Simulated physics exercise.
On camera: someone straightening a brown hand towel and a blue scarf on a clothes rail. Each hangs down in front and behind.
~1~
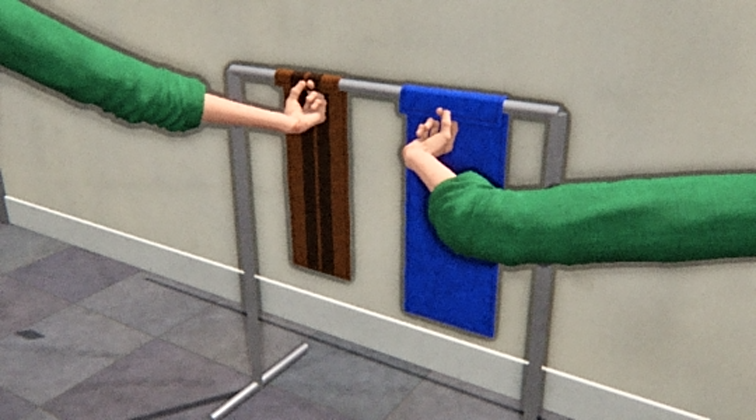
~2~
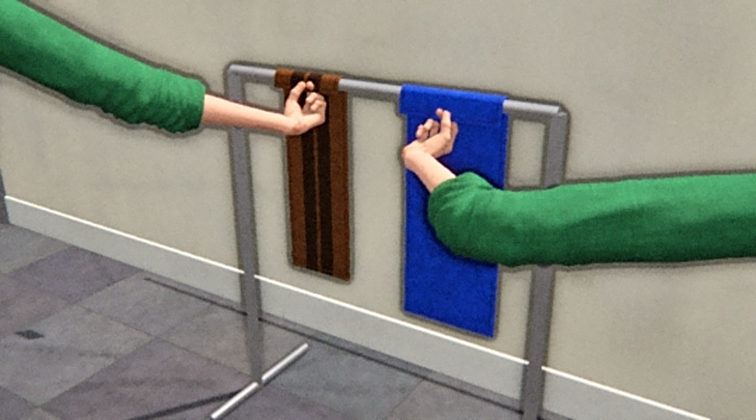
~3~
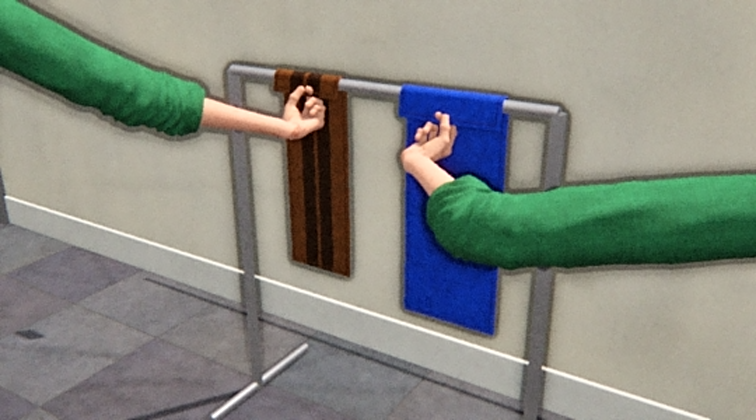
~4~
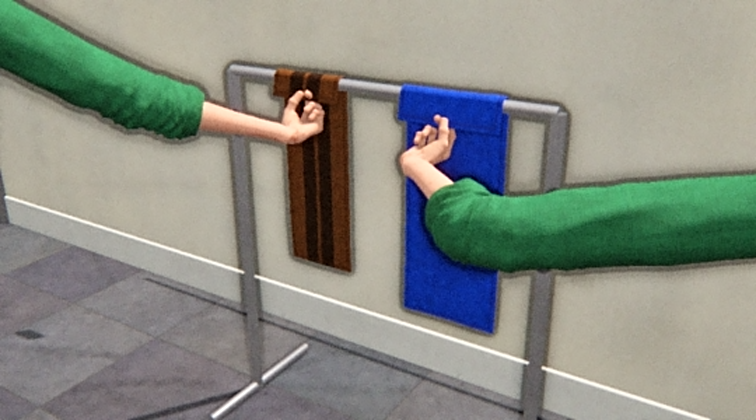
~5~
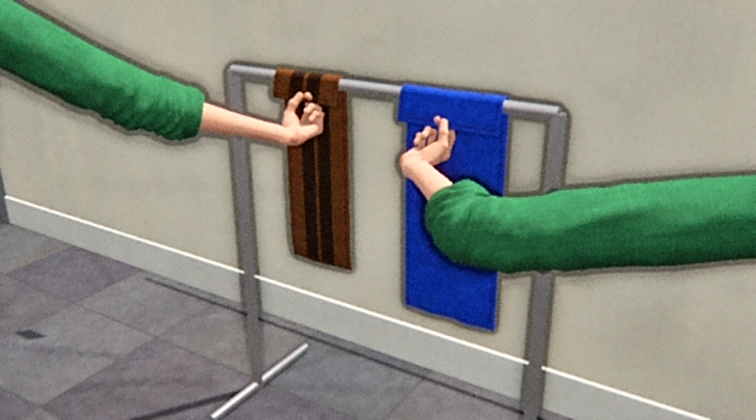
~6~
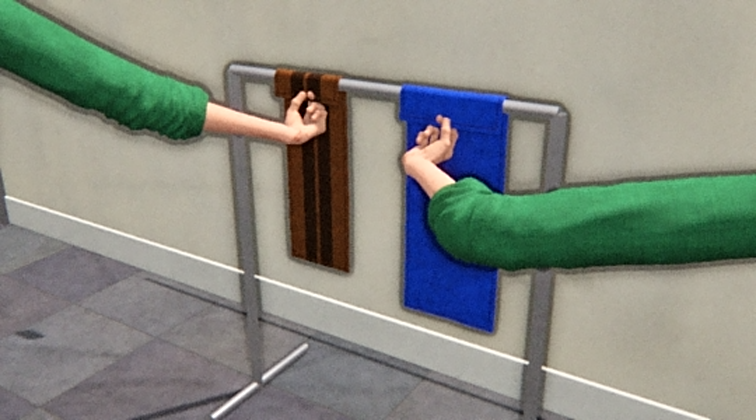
A brown cloth with dark stripes and, more faintly, a blue cloth to its right shift over a grey rail as two green-sleeved arms reach to them. The hands ease the short front flaps slightly downward, while the longer back parts creep up a little.
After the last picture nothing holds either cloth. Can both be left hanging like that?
As it turns out, the brown hand towel is pulled off by its long side, the blue scarf slides off.
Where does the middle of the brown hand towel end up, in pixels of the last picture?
It ends at (327, 411).
Then, 0.34 s on from there, hand towel clear of the rail and dropping near (320, 238); scarf clear of the rail and dropping near (449, 289).
Then, 0.58 s on from there, hand towel in a heap on the floor near (329, 402); scarf in a heap on the floor.
In the end, hand towel in a heap on the floor near (327, 411); scarf in a heap on the floor. The brown hand towel slides off and the blue scarf slips to the floor.
